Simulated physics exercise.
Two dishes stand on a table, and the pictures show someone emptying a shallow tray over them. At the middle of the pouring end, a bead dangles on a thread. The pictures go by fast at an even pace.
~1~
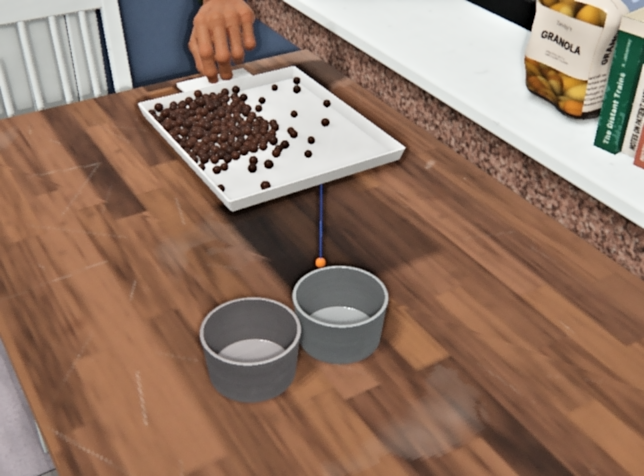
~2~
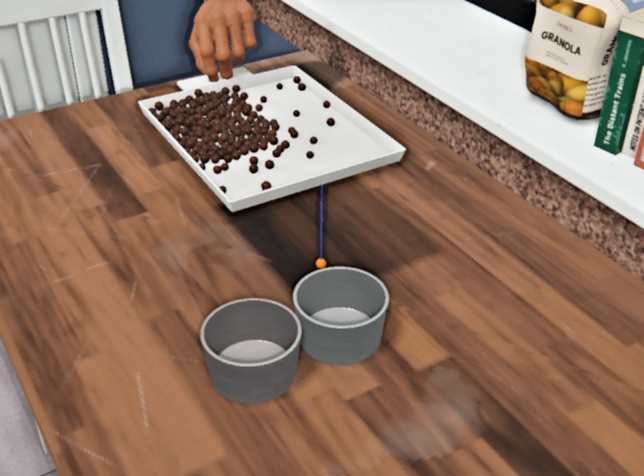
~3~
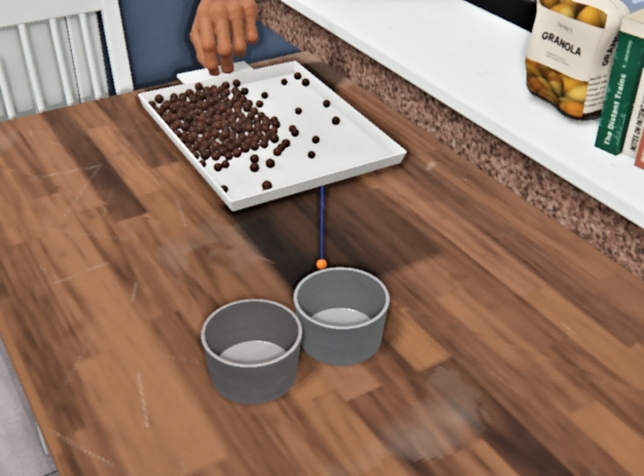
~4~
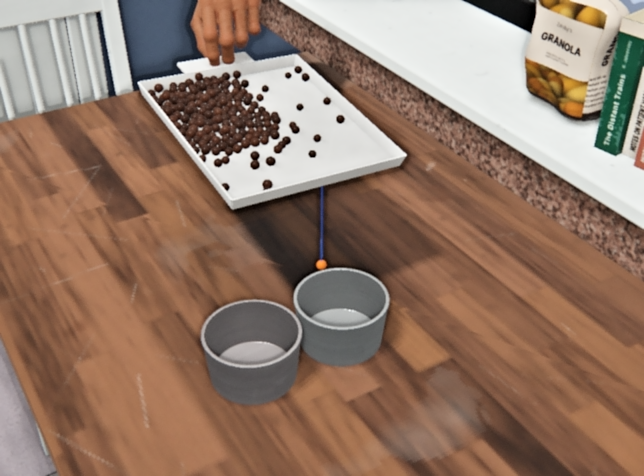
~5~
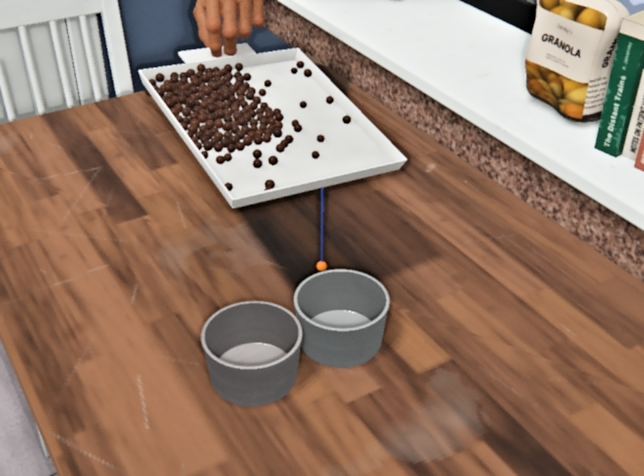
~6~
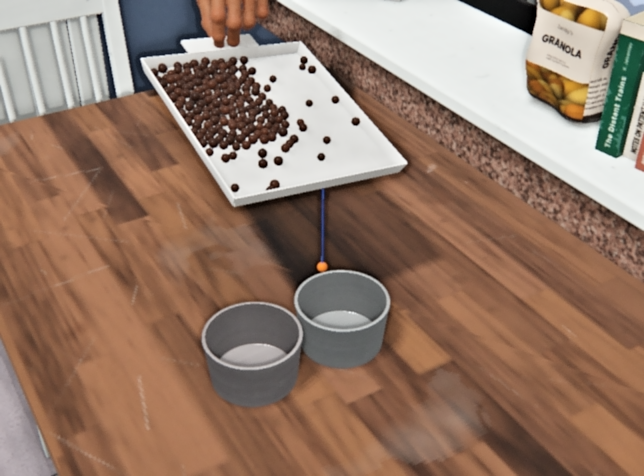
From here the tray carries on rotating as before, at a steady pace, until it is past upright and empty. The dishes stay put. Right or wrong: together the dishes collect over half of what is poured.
Wrong.
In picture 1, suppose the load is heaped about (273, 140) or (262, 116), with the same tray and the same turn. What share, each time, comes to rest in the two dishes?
Near 10 per cent and near 10 per cent.
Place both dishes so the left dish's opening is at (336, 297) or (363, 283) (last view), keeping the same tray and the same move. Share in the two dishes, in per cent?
Roughly 90% the first time and 70% the second time.
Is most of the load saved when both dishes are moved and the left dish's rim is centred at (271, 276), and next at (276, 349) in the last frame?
Earlier try a minority share, later try a minority share.
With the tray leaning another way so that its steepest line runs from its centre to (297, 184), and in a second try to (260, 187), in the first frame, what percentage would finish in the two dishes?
About 90 and 70 percent.
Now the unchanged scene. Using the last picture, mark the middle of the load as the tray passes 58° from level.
Near the pixel (377, 178).
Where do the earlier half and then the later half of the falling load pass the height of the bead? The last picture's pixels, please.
The leading part at (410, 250), the rest of it at (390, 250).
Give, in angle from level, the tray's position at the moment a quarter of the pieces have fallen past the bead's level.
That happens at close to 55 degrees.
Soon after the last picture, tray tipped steeply; about two thirds on the tray; a stray few in the right dish; about a quarter outside both; a small part in the air.
A little later, tray tipped right over; a stray few on the tray; a small part in the right dish; most outside both; a small part in the air.
Later still, tray tipped past a quarter turn; a small part in the right dish; most outside both.
By the end, tray tipped past a quarter turn; none in the left dish; a small part in the right dish; most outside both.
